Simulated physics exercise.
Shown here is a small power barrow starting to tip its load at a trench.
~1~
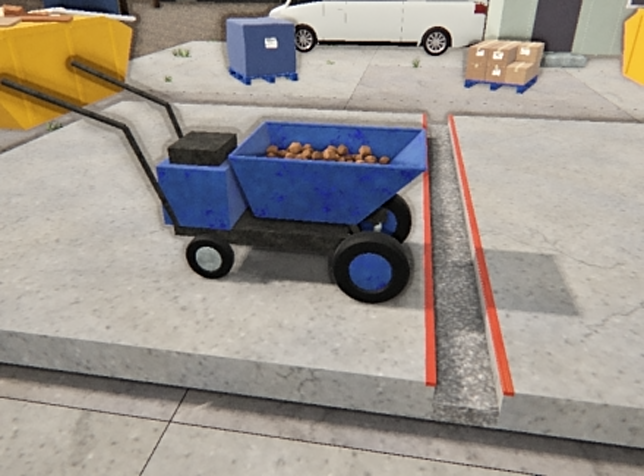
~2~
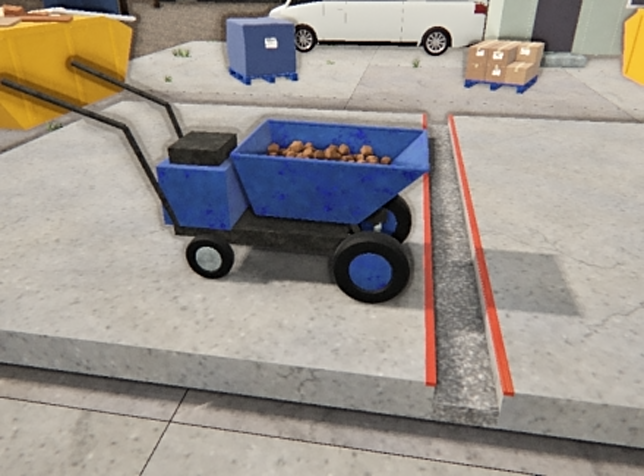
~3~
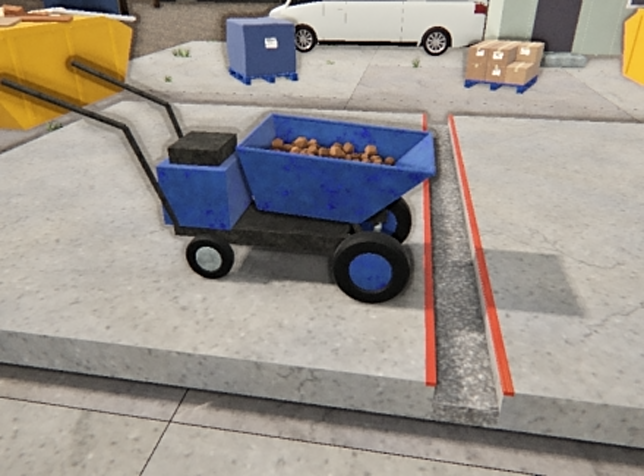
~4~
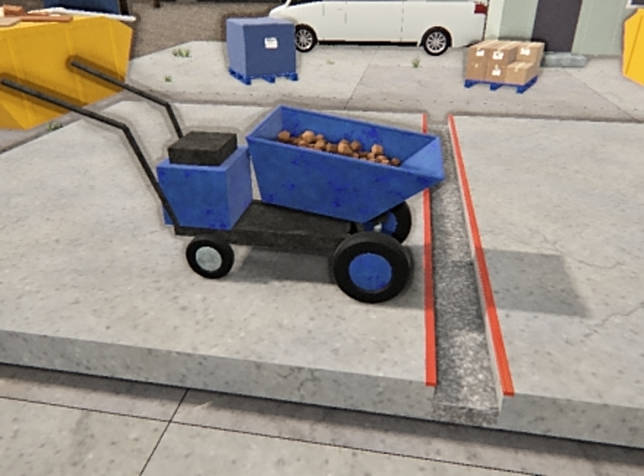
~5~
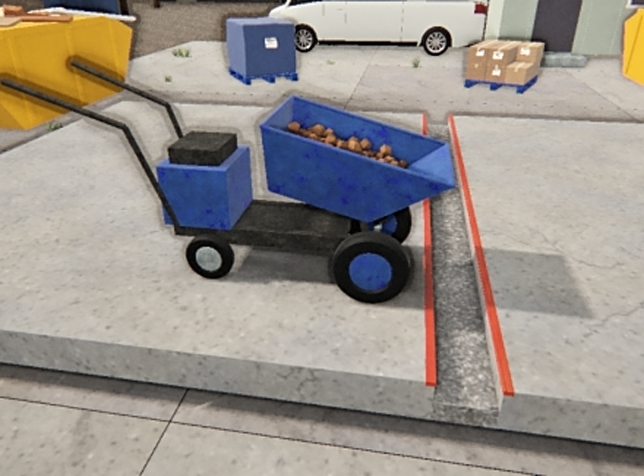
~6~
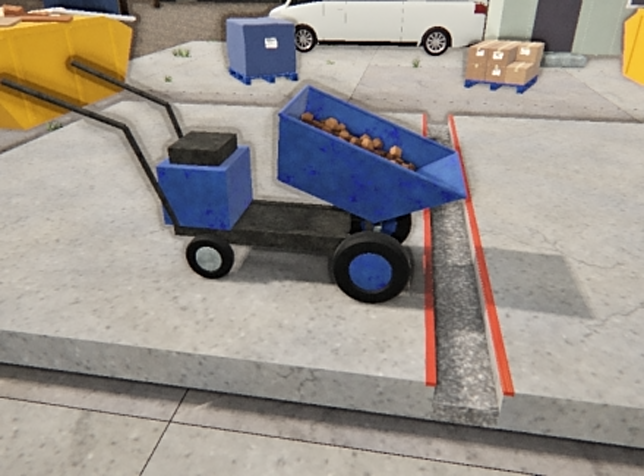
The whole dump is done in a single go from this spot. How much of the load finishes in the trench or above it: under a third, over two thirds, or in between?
Under a third.
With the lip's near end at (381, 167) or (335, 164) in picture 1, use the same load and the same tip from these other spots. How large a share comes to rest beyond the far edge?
About 30 percent the first time, about 10 percent the second.
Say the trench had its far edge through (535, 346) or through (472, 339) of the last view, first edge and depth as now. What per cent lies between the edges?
In order: Near 50, then 0 percent.
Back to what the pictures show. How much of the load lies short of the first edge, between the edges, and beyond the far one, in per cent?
Split - short: 0 percent, between: 0 percent, beyond: 85 percent.
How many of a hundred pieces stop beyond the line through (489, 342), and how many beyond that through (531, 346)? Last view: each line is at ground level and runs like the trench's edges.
Close to 80 and 70 per cent respectively.
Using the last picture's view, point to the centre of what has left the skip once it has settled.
The centre settles at about (546, 284).
Shortly afterwards, skip tipped steeply; the whole lot in the skip.
Next, skip tipped right over; near half in the skip; near half beyond it; only a few falling.
Some moments later, skip tipped right over; a little in the skip; only a few in or heaped over the trench; the bulk beyond it.
In the end, skip tipped right over; a little in the skip; only a few in or heaped over the trench; the bulk beyond it.
